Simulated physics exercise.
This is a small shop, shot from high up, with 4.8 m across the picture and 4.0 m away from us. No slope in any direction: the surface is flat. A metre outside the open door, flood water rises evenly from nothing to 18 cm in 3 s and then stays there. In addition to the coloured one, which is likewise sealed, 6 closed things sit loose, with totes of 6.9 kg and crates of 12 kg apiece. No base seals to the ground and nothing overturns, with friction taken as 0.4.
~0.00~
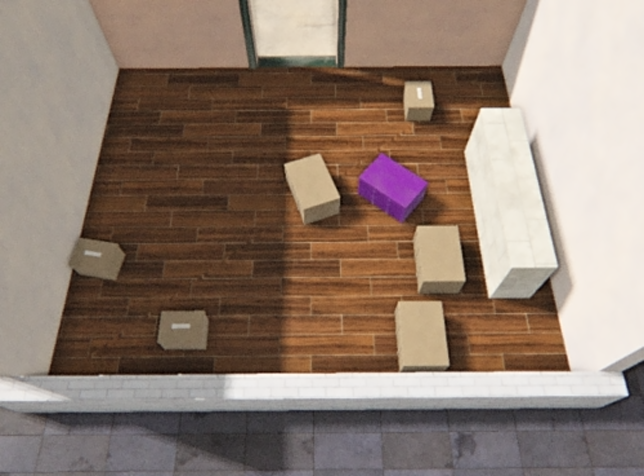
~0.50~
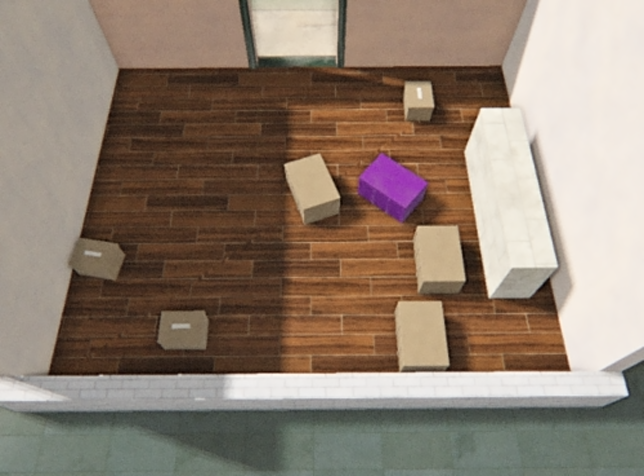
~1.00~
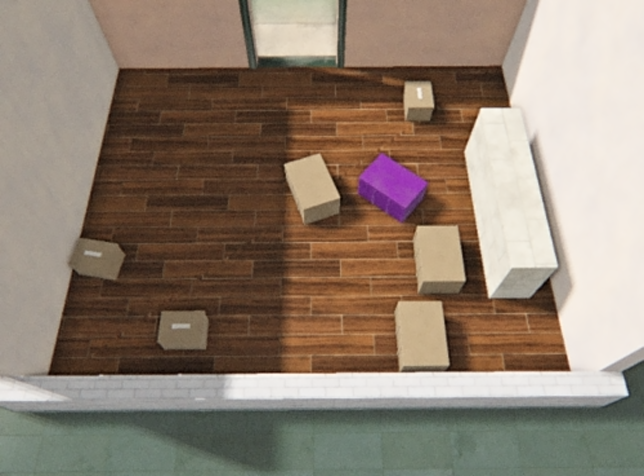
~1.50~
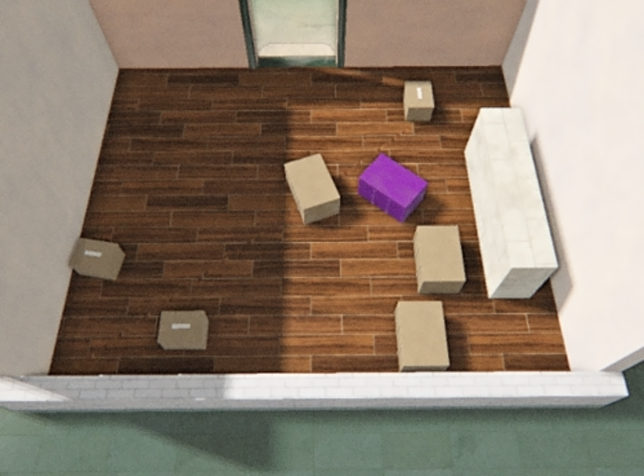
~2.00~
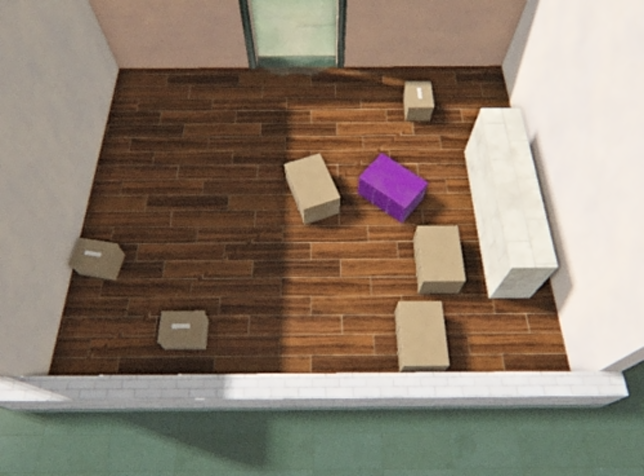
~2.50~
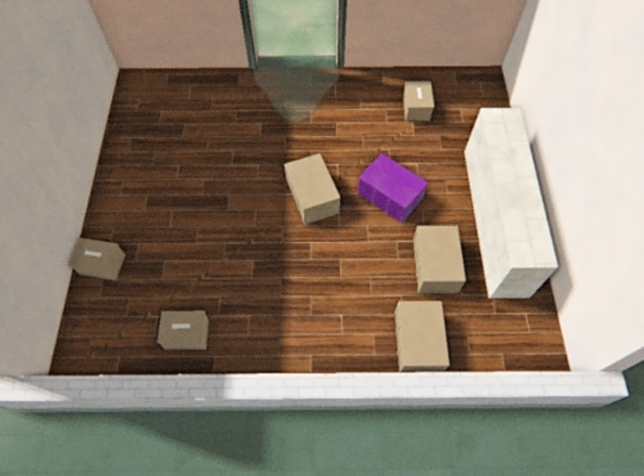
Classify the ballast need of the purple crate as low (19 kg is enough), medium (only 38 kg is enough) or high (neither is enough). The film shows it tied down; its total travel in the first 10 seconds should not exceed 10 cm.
Low.
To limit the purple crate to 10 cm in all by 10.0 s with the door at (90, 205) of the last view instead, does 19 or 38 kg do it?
There even the lighter works.
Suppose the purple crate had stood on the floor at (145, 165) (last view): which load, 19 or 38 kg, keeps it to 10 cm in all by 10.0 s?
So both weights work.
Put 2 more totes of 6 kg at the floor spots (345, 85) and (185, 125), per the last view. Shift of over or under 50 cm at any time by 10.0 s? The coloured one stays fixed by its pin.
Taking them in order, the first is inside the line and the second is inside the line.
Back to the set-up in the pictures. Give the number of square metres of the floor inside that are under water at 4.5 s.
About 8.0 m2 is covered.
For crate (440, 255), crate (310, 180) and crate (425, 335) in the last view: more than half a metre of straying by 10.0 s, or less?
In order: Within the mark, above the mark, above the mark.
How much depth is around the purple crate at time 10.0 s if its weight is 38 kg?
Depth: Approx. 5 cm.
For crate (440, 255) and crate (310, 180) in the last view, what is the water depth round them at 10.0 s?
I'd put it at 4 cm and 9 cm respectively.
After 3.5 s the purple crate would be 0 cm from its start with 19 kg and 0 cm from its start with 38 kg; 0 cm of water round it then.
After 4.5 s the purple crate would be 0 cm from its start with 19 kg and 0 cm from its start with 38 kg; 4 cm of water round it then.
After 7.0 s the purple crate would be 0 cm from its start with 19 kg and 0 cm from its start with 38 kg; 4 cm of water round it then.
After 10.0 s the purple crate would be 0 cm from its start with 19 kg and 0 cm from its start with 38 kg; 5 cm of water round it then.
